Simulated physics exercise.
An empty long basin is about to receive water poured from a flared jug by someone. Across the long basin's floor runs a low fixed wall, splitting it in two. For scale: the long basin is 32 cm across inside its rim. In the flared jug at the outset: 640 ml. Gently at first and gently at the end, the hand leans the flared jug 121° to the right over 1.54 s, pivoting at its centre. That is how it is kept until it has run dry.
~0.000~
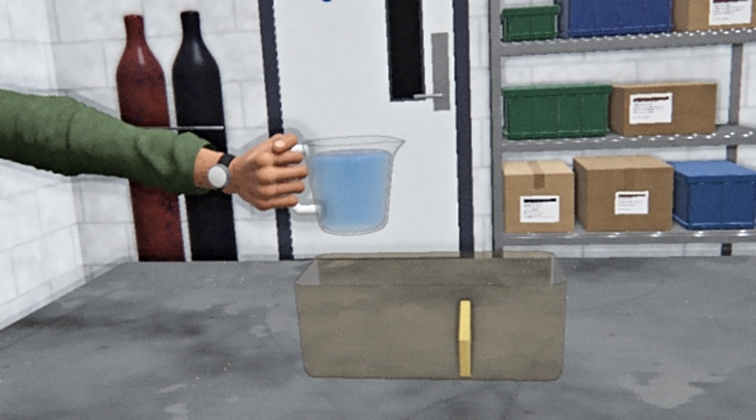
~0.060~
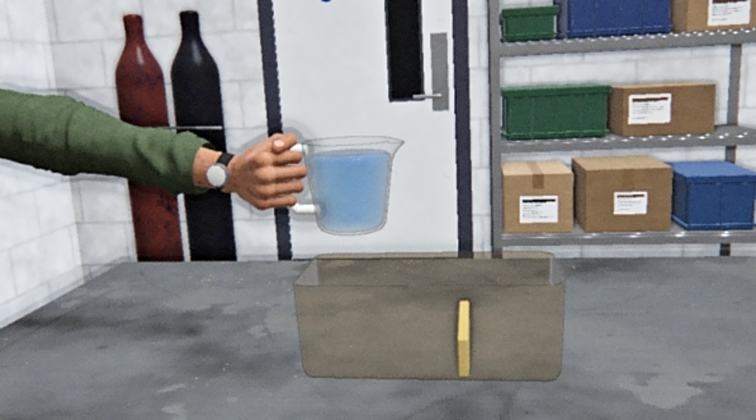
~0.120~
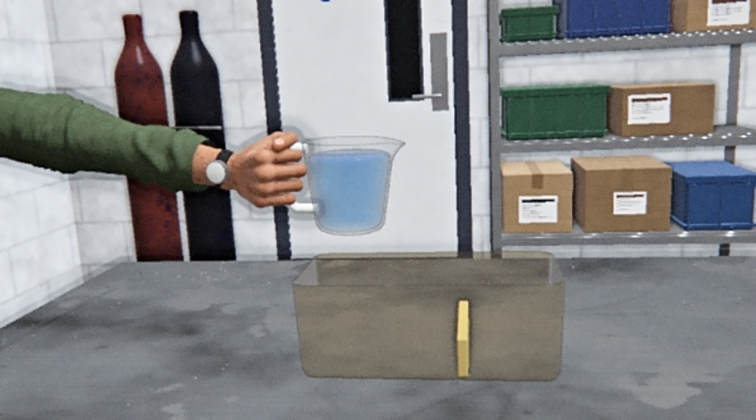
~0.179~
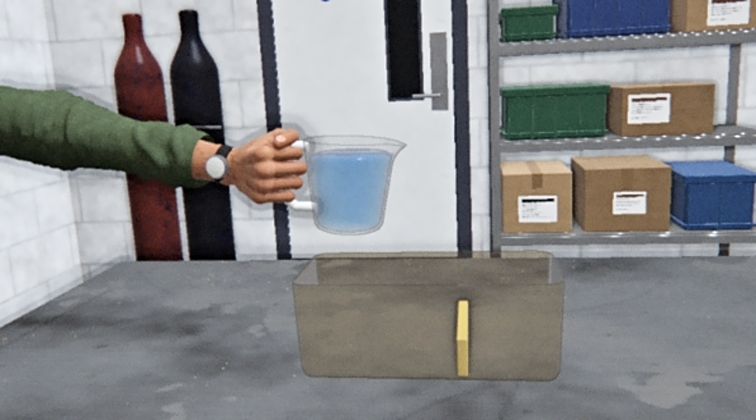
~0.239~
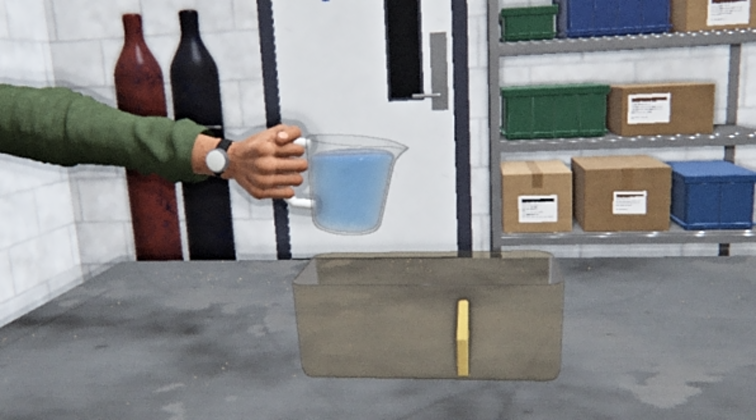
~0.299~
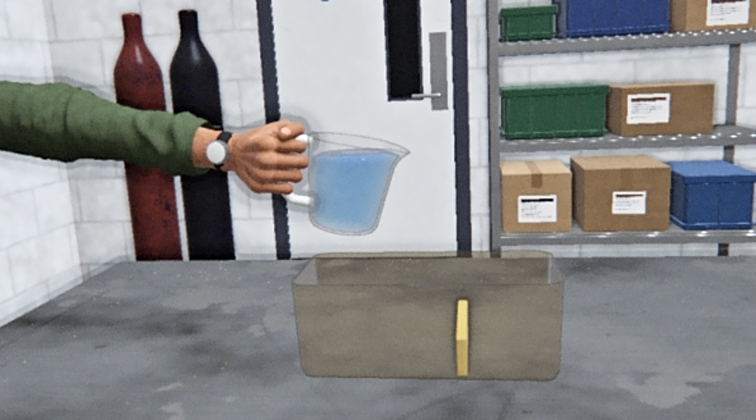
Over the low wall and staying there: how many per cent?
42 out of 100.
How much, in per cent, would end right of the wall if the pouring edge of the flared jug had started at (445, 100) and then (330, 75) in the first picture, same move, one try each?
Near 85 in a hundred on the first go and near 5 in a hundred on the second.
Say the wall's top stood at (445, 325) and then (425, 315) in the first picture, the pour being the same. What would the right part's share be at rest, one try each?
Respectively close to 75 and 85 %.
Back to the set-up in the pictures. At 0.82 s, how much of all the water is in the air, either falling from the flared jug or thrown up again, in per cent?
Some 16 per cent, I reckon.
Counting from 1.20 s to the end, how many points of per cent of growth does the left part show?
About 12 percent.
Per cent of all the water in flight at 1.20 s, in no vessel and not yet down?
Something like 5 per cent of the total.
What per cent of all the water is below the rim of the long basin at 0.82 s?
Near 16 in a hundred.
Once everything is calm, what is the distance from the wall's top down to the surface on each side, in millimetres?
Left about 34 mm, right about 30 mm.
Then, 0.82 s in, the tilt is 67° and 68 per cent is still to pour, 3 is left of the wall and 12 right of it.
Then, 1.20 s in, the tilt is 107° and 8 per cent is still to pour, 46 is left of the wall and 40 right of it.
Then, 1.61 s in, the tilt is 121° and 0 per cent is still to pour, 58 is left of the wall and 42 right of it.
Then, 2.04 s in, the tilt is 121° and 0 per cent is still to pour, 58 is left of the wall and 42 right of it.
Finally, 58 per cent lies left of the wall, 42 right of it and 1 outside.
